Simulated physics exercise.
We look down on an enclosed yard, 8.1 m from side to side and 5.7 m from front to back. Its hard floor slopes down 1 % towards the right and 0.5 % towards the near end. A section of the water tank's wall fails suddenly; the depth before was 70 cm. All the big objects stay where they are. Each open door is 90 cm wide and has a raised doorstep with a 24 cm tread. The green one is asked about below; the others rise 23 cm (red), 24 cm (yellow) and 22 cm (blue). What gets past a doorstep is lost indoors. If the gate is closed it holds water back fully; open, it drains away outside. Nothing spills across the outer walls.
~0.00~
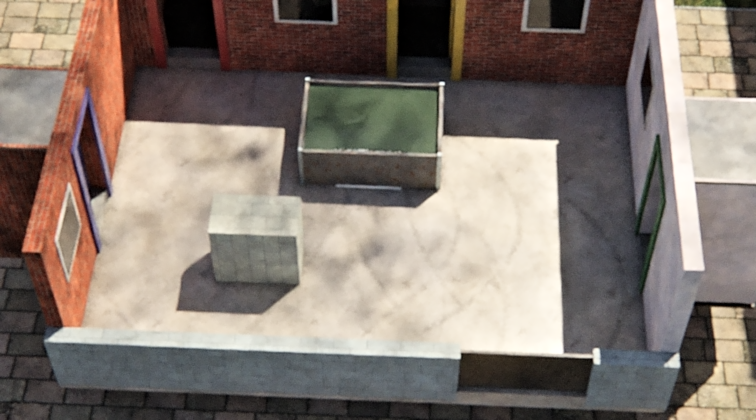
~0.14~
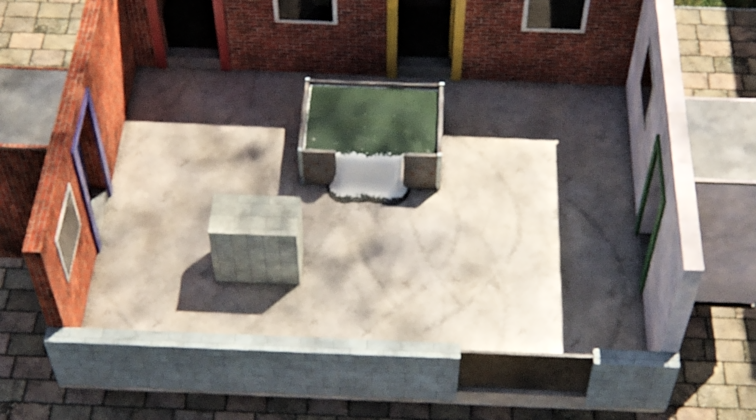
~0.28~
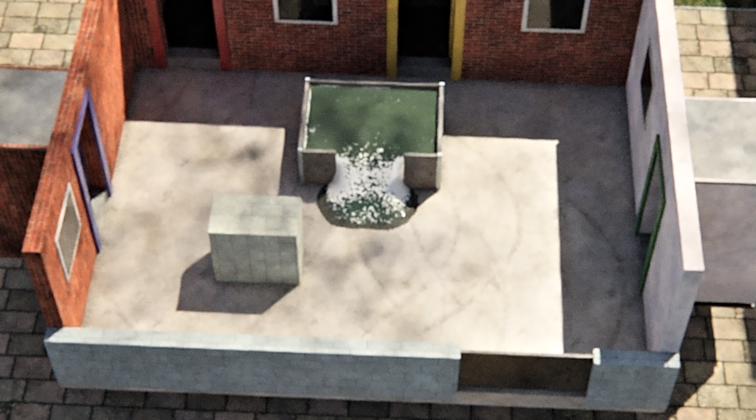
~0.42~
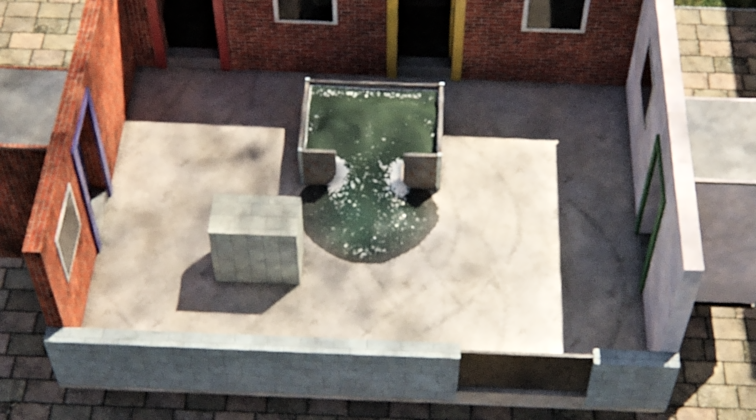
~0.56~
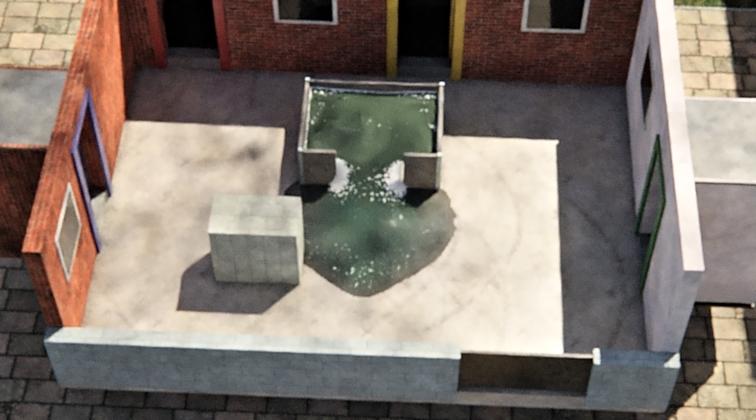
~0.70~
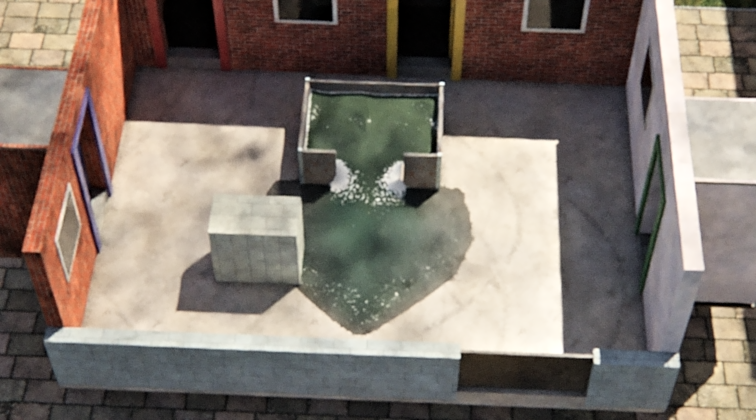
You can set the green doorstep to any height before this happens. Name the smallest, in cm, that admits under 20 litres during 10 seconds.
About 6 cm.
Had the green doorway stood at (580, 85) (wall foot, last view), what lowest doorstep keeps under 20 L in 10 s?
About 7.5 cm.
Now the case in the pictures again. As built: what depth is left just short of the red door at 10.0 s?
About 3.5 cm.
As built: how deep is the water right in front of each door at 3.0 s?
In cm: Red 0, green 0, yellow 0, blue 6.
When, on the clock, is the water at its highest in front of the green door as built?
At about 5.5 s.
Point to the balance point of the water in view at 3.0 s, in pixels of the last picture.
At about (373, 254).
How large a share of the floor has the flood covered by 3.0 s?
About 45 per cent.
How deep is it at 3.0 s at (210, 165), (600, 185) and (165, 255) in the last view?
About 1, 0 and 1 cm.
After 1.4 s water covers 25 % of the floor, deepest (34 cm) near (368, 191); it has not reached the green door.
After 3.0 s water covers 45 % of the floor, deepest (28 cm) near (638, 385); it has not reached the green door.
After 10.0 s water covers 95 % of the floor, deepest (11 cm) near (638, 385); 7 cm at the green door, 12 litres in over its 7 cm doorstep.
At the green door as built, the water arrived by 3.3 s and peaked near 10 cm at 5.4 s.
Run again over the same 10 s with other heights there, 26 litres in over 5.5 cm, 16 litres over 6.5 cm. The limit of 20 litres is kept from about 6 cm up.
